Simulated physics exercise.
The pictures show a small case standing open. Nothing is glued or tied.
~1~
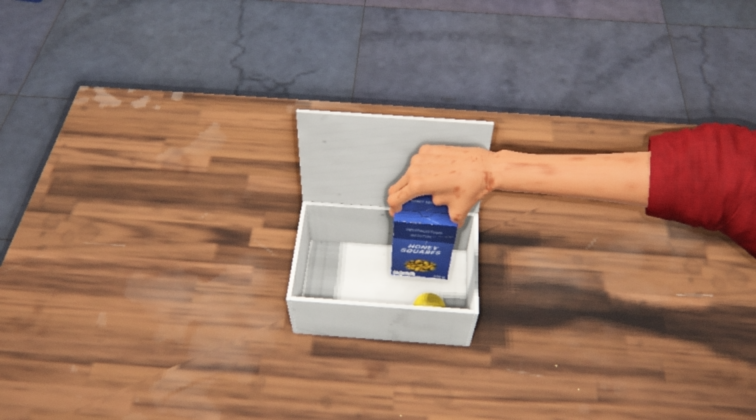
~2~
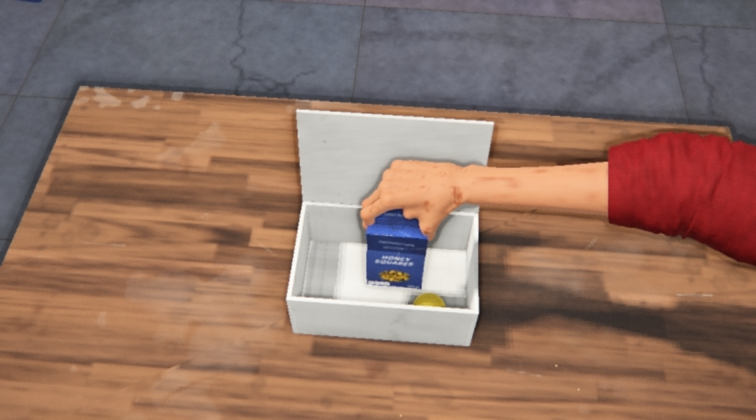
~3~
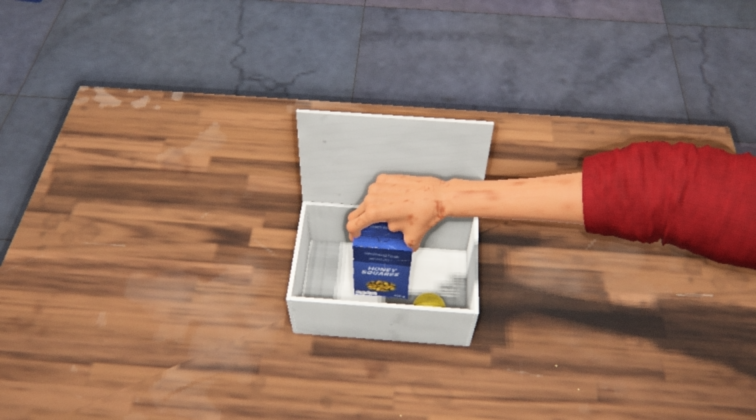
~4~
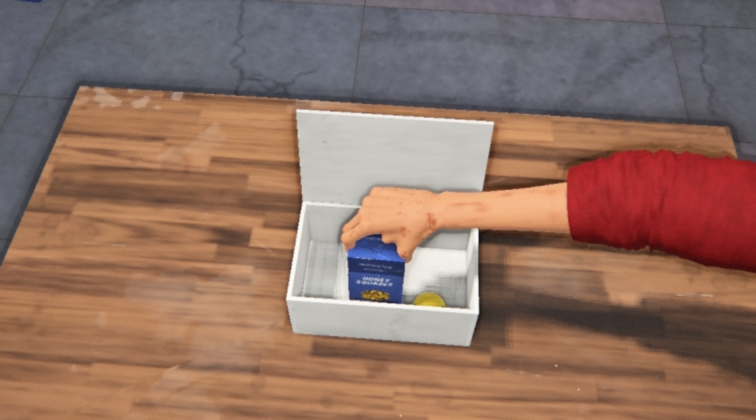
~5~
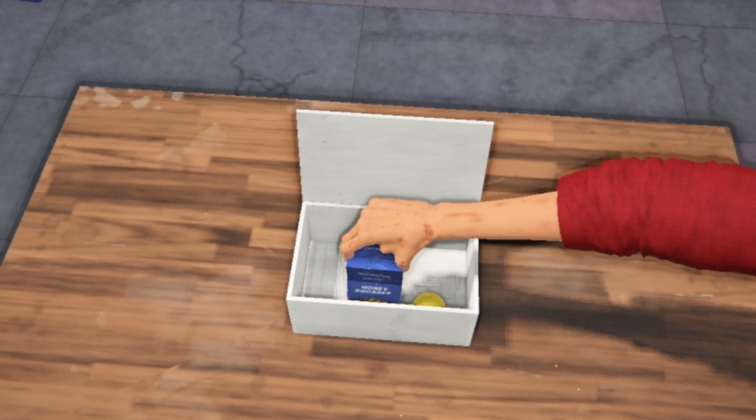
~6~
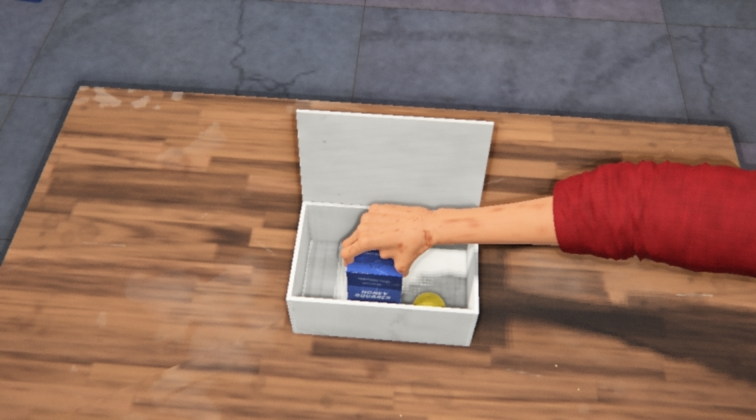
Inside an open white case on a wooden table, a hand lowers a blue carton.
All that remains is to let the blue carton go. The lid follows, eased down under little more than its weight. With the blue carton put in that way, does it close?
Here the lid stays ajar.
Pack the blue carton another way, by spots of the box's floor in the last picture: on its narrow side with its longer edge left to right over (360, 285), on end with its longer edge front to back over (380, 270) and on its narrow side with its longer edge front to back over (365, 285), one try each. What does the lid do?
First try: It sits on the rim; second try: It will not close; third try: It closes.
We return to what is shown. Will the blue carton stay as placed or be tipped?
It stays as placed.
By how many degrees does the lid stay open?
About 20°.
Then, 1.20 s after the last picture, lid starting down.
Then, 1.70 s after the last picture, lid 47° above the rim.
Then, 1.90 s after the last picture, lid 23° above the rim.
Then, 4.00 s after the last picture, lid 20° above the rim.
At rest, lid 20° above the rim; both in place. Seen from the same camera at the end, blue carton near (376, 282).
